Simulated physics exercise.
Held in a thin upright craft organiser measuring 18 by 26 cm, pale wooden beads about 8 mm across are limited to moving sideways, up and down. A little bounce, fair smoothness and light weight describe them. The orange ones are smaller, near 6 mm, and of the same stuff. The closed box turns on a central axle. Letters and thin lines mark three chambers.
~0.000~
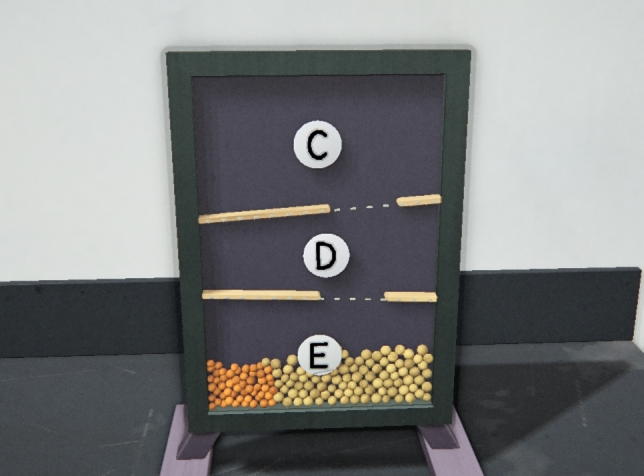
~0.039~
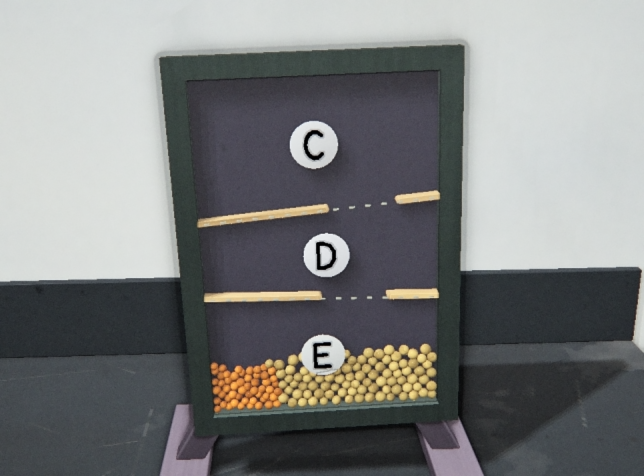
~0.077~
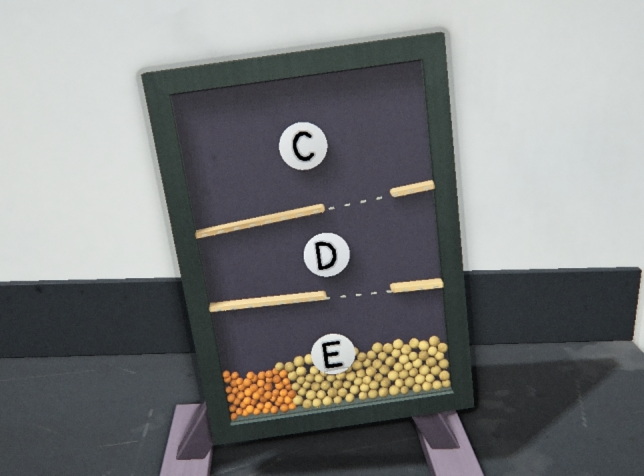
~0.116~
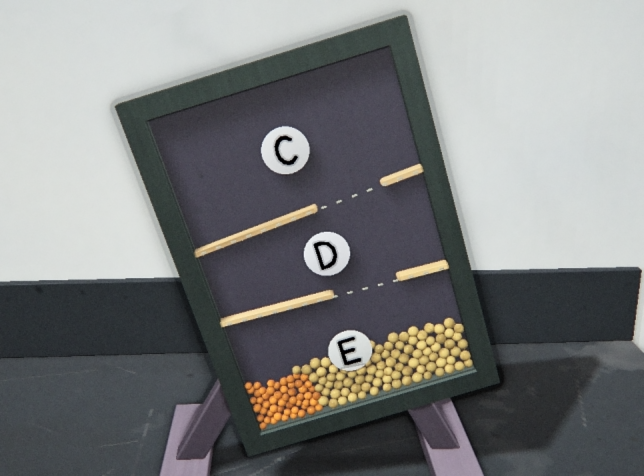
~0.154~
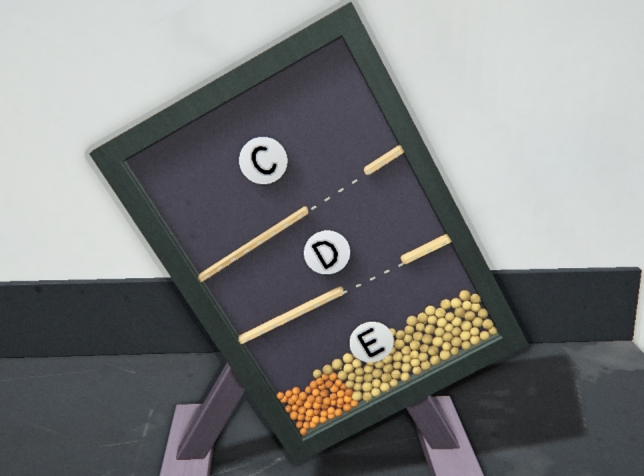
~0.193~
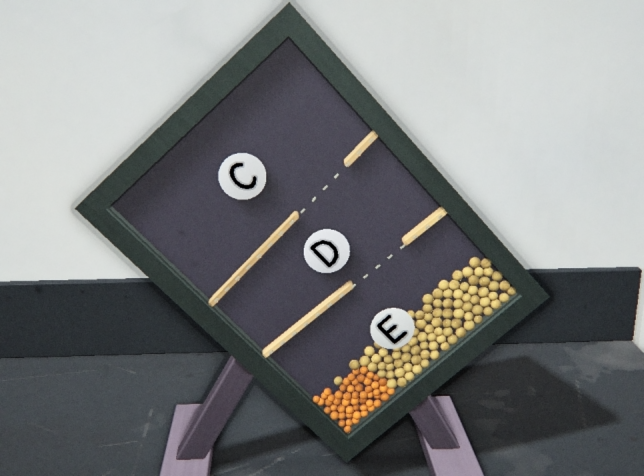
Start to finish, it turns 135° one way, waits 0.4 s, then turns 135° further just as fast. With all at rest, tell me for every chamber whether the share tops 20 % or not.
Chamber C: Does not top it; chamber D: Does not top it; chamber E: Tops it.
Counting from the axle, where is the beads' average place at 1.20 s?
About 2 cm right and 8 cm above.
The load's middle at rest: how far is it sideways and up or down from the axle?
Some 8 cm left and 5 cm below.
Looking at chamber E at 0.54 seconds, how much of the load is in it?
It comes to roughly 95 %.
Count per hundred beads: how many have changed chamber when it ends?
Roughly 15 per cent.
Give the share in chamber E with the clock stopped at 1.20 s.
Roughly 90 per cent.
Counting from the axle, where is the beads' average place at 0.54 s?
It sits around 9 cm to the right and around 3 cm up.
After 0.54 s, it stands 135° anticlockwise; the beads' middle is 9 cm right of and 3 cm above the centre; D 5 %, E 95 %.
After 1.20 s, it has come round 202° anticlockwise; the beads' middle is 2 cm right of and 8 cm above the centre; C 5 %, D 5 %, E 90 %.
After 1.47 s, it has come round 270° anticlockwise; the beads' middle is 8 cm left of and 5 cm below the centre; C 5 %, D 5 %, E 90 %.
Settled by 2.4 s, it has come round 270° anticlockwise; C 5 %, D 10 %, E 85 %.
